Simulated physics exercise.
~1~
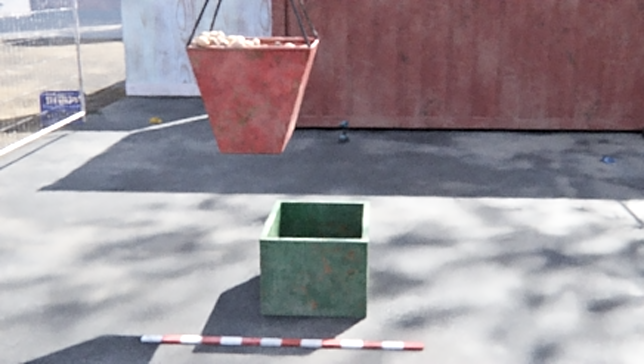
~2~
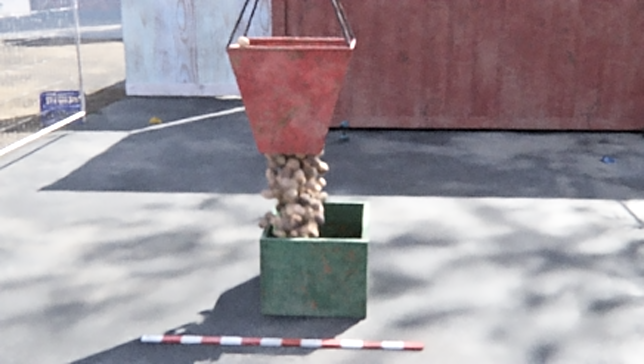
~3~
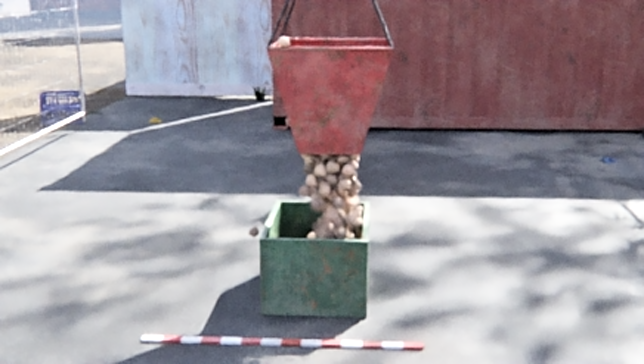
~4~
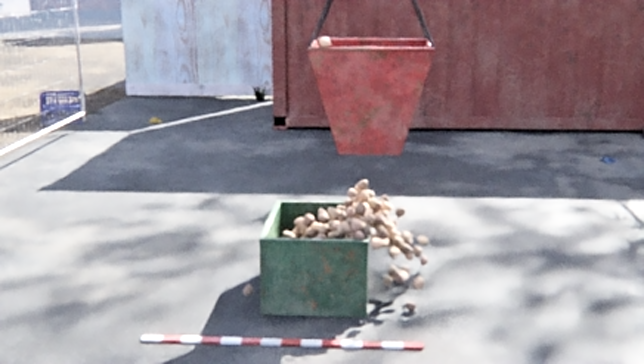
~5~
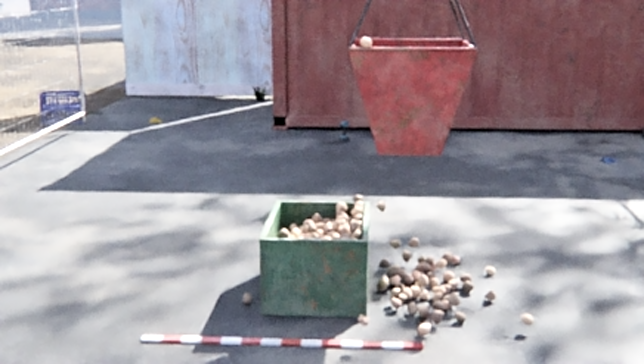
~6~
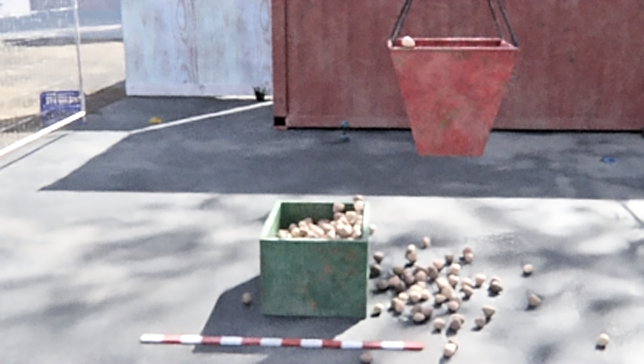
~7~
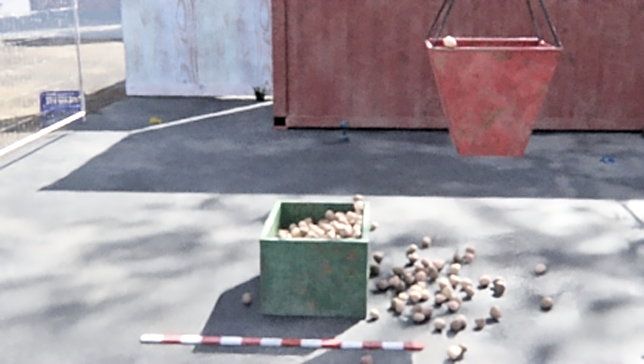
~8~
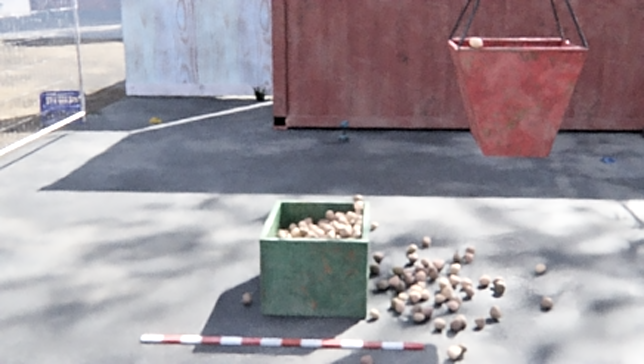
A red skip full of rounded stones moved rightwards above a green bin and dropped them from its bottom, filling the bin until some spilled over the right side and scattered on the ground, while the skip carried on right, nearly empty.
